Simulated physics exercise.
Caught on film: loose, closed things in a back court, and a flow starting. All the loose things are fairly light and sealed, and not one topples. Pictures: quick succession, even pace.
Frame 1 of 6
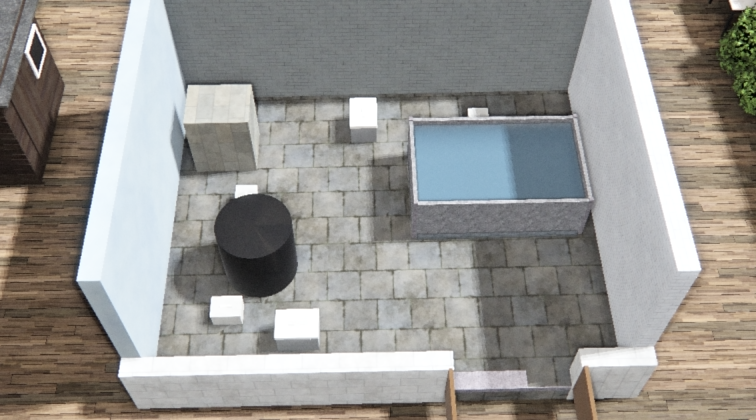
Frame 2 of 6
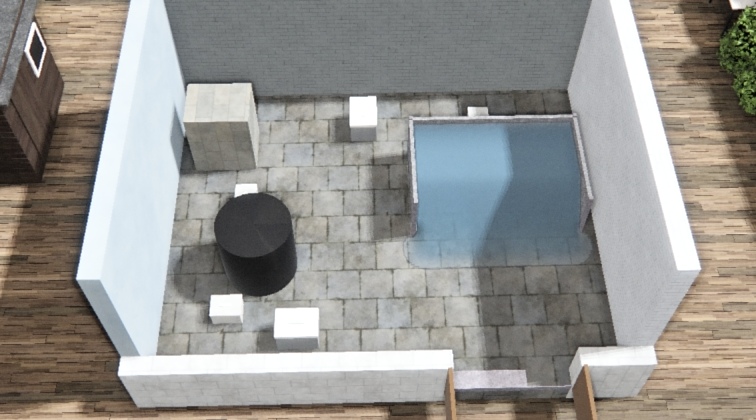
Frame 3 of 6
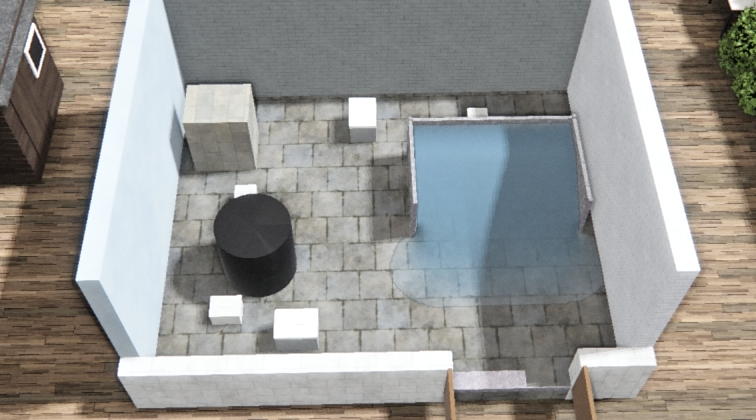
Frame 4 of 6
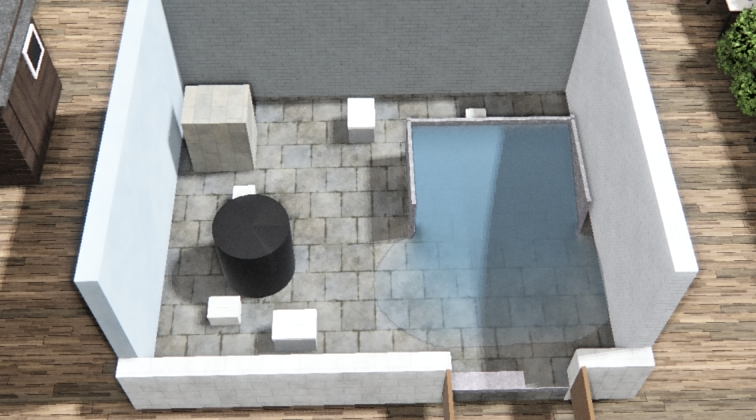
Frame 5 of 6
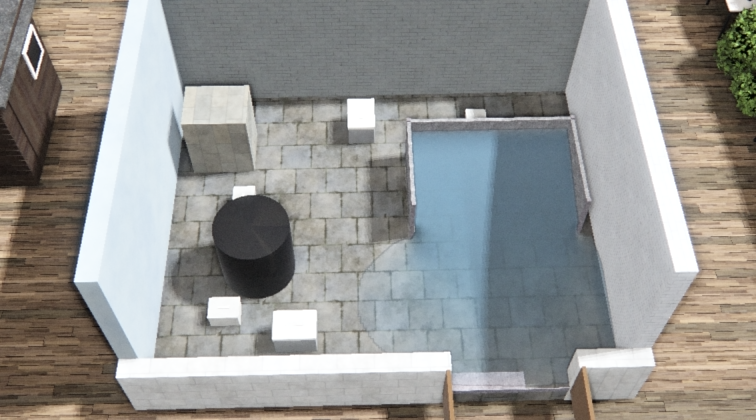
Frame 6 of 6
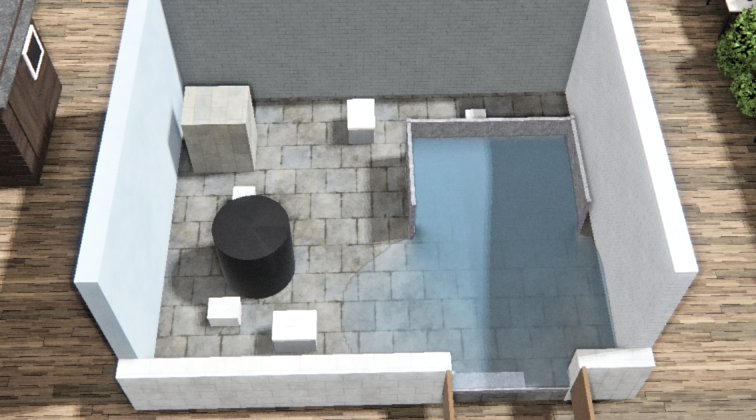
The video shows a walled, paved court with pale blocks and a dark cylinder beside a raised pool; the pool's front wall disappears, and blue water spreads forward and leftward over the paving while the blocks stay still.
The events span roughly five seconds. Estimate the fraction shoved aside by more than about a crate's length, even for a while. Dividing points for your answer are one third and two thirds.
Answer: A share between one and two thirds.
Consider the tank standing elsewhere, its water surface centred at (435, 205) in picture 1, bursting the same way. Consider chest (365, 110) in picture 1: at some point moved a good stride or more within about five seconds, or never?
That one, I'd say: Came up short.
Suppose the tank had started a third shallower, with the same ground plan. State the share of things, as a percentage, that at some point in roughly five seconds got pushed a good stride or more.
0 per cent.
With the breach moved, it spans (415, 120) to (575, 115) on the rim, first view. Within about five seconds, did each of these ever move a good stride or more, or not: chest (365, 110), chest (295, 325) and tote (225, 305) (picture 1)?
Each in turn, ends up that far off, never travels that far, ends up that far off.
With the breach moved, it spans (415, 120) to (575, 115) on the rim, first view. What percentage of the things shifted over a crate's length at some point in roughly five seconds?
I'd guess close to 80 percent.
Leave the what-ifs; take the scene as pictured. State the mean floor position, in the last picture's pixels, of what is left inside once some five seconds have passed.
Mean floor position: Approx. (305, 179) px, last view.
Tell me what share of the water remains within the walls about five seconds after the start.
I make it 52 percent.
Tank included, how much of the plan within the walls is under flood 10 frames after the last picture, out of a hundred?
It comes to some 45 in a hundred.
A moment on, 0 of 5 are well off their spots; 0 afloat.
Next, 1 of 5 are well off their spots; 0 afloat.
Later, 2 of 5 are well off their spots; 1 afloat.
In the end, 2 of 5 are well off their spots, and 2 have been at some point; 1 afloat.
